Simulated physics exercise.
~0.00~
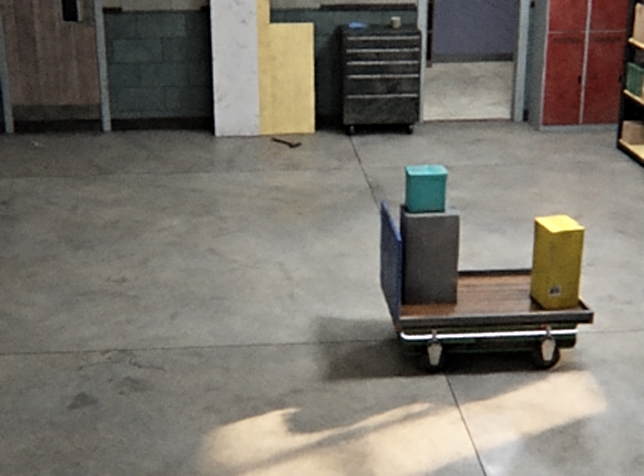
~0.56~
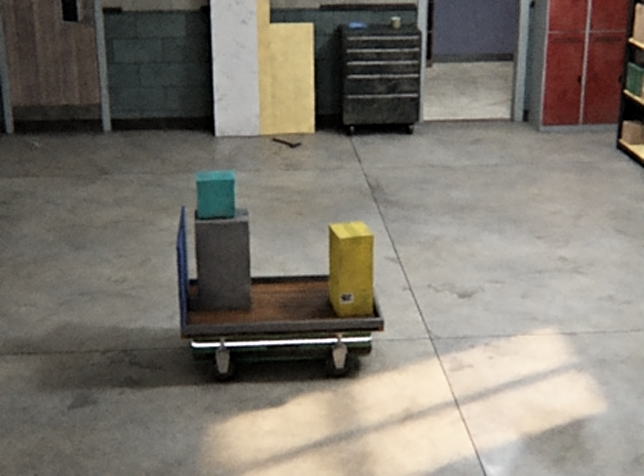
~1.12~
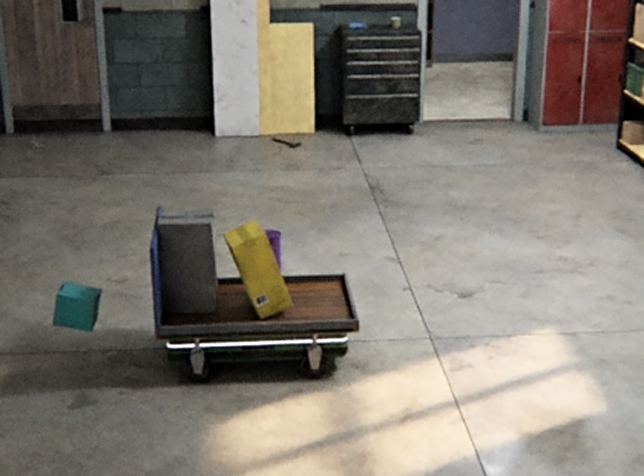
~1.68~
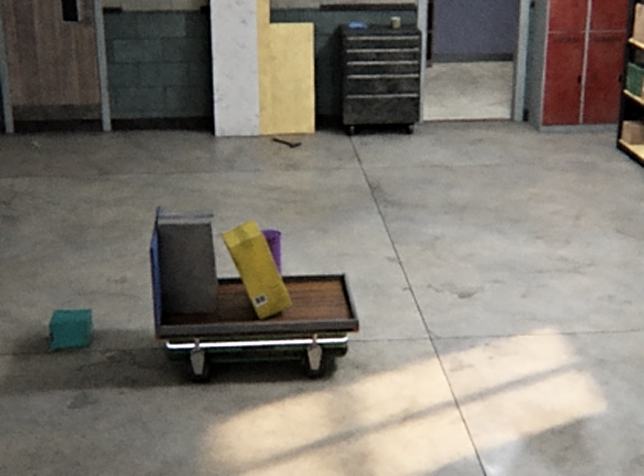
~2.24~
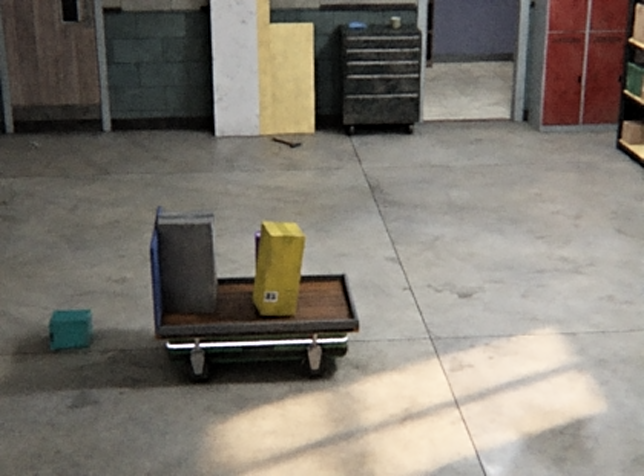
A robot cart carrying a grey box, a turquoise tote and a yellow box rolls left across a floor and stops as the tote drops off the left end to the ground, while the yellow box slides and tilts beside a purple canister, ending nearly upright on the deck near the grey box.
